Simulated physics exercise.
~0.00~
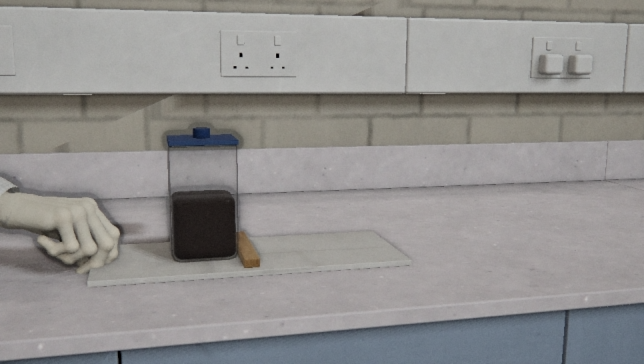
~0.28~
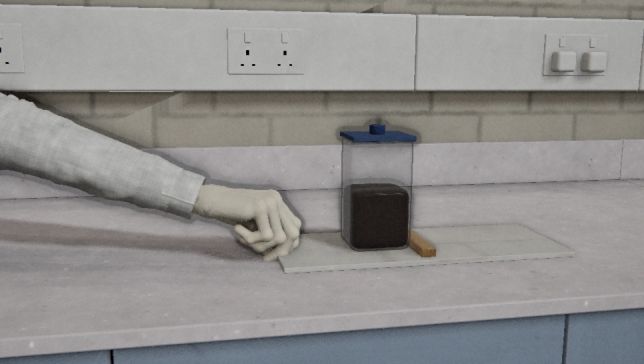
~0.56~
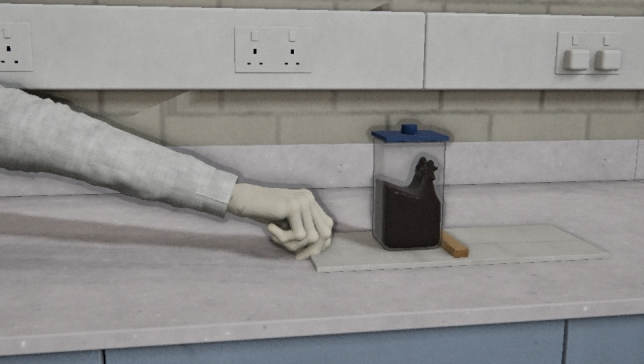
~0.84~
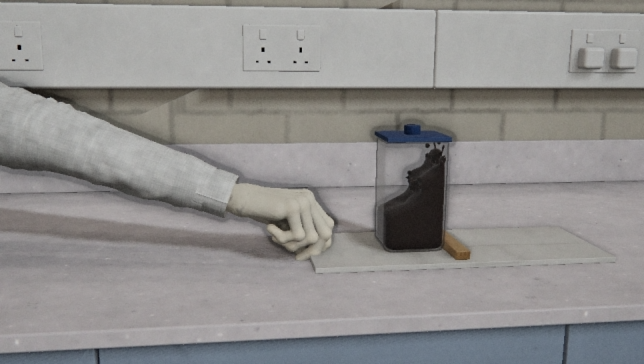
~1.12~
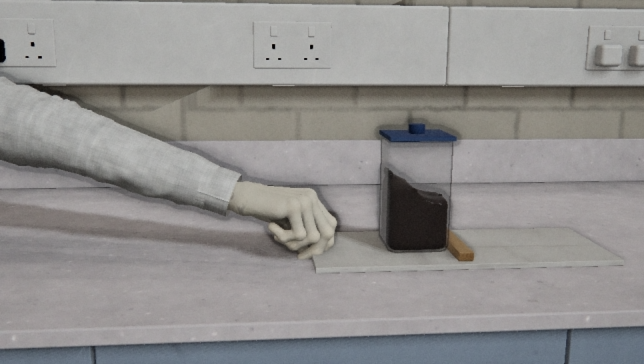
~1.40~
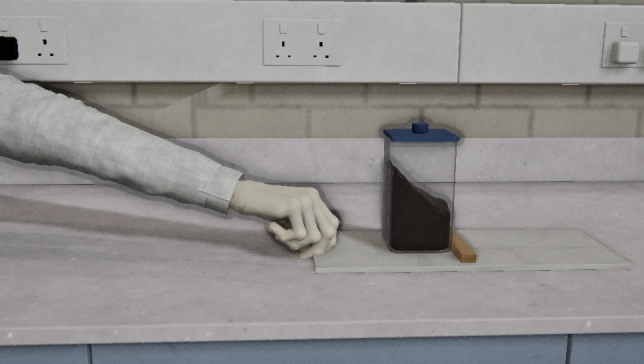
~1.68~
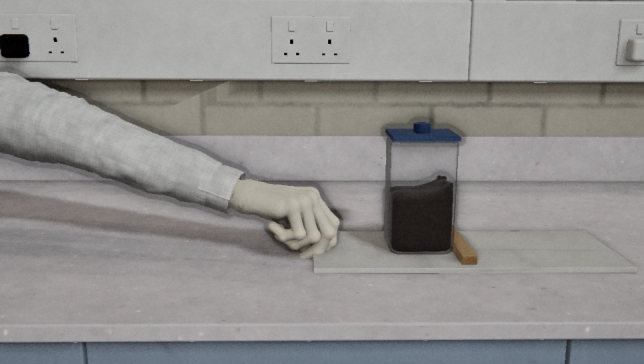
In this clip, a hand slides a pale board to the right along a worktop, carrying a blue-lidded clear canister of dark liquid beside a small wooden strip; when the board stops, the liquid surges up the right side, then sloshes back lower while the canister remains upright.
